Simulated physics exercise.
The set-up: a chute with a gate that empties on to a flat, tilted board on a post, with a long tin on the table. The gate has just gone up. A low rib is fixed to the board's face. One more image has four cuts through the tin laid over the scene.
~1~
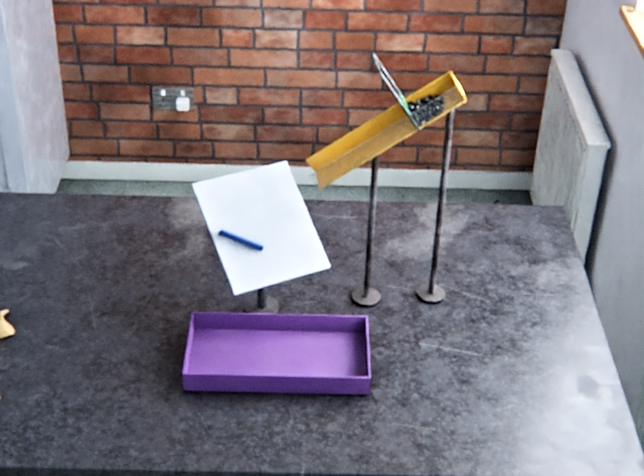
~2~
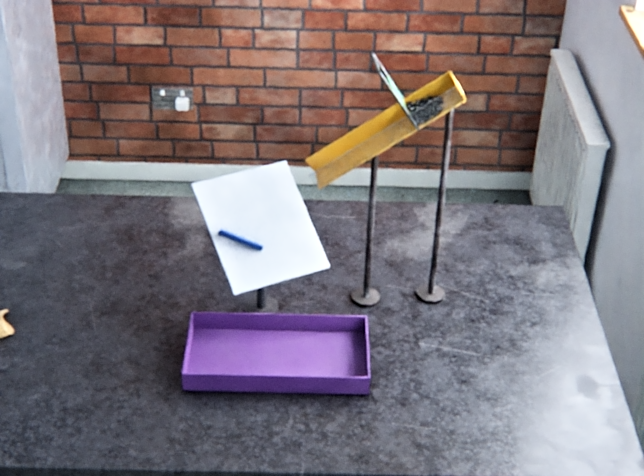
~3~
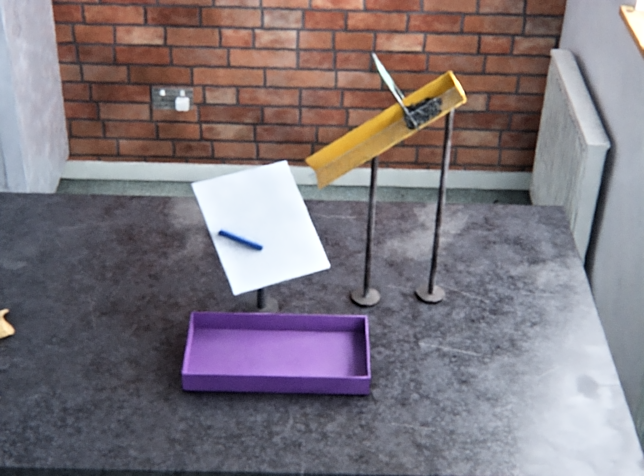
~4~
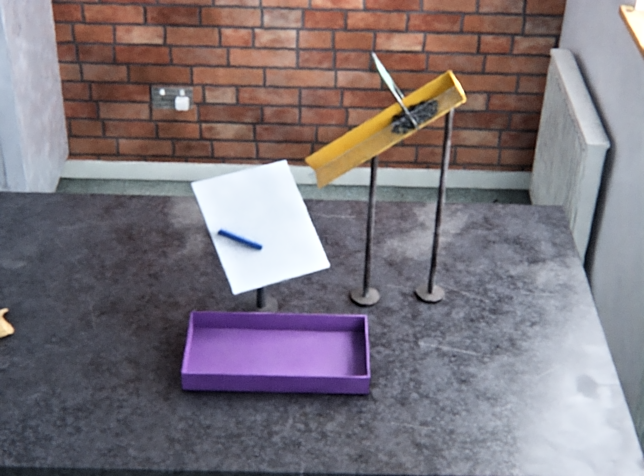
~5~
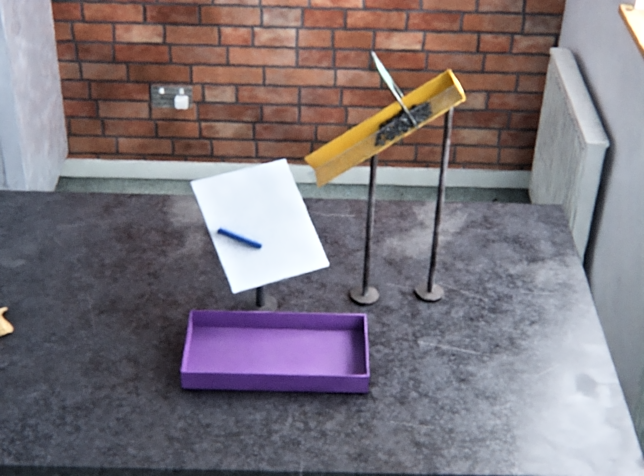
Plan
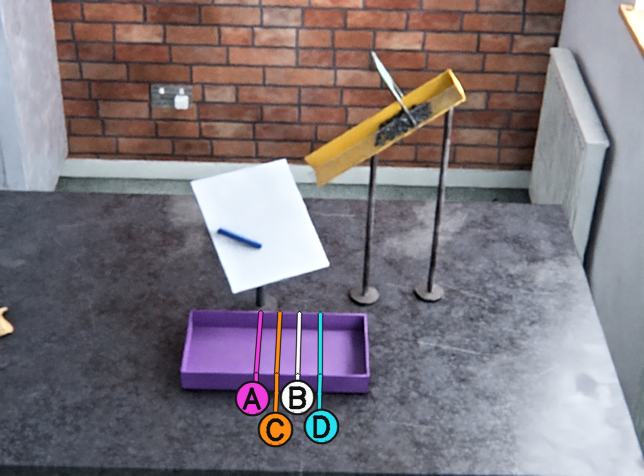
Black beans sliding slowly down a yellow chute past a raised gate, above a tilted white board and an empty purple tin.
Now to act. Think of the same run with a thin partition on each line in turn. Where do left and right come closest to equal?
Line B.
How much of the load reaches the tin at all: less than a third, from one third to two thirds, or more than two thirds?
About that: More than two thirds.
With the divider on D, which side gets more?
More lands on the left.
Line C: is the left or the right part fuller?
More lands on the right.
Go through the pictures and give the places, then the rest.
In the first picture, load behind the gate near (424, 111), black beans; lip of the chute near (318, 181), sloping gently.
In the second picture, middle of the board near (261, 225), tilted fairly steeply; middle of its low edge near (283, 280); of its high edge near (240, 172).
In the third picture, front corners of the tin near (183, 373) and (370, 377), empty; front of the load near (408, 125).
In the fourth picture, middle of the load near (415, 118); its front near (394, 130), close to a quarter of the way to the lip; rib from (220, 229) to (263, 246).
In the fifth picture, middle of the load near (406, 122); its front near (378, 143), close to a third of the way to the lip.
On the marked copy, line A crosses the front rim at (256, 373); line B crosses the front rim at (297, 374); line C crosses the front rim at (276, 374); line D crosses the front rim at (320, 375).
If A is chosen, of what is caught, only a few on the left of the divider, all but a few on the right.
If B is chosen, of what is caught, close to half on the left of the divider, close to half on the right.
If C is chosen, of what is caught, a small share on the left of the divider, the bulk on the right.
If D is chosen, of what is caught, all but a few on the left of the divider, a small share on the right.
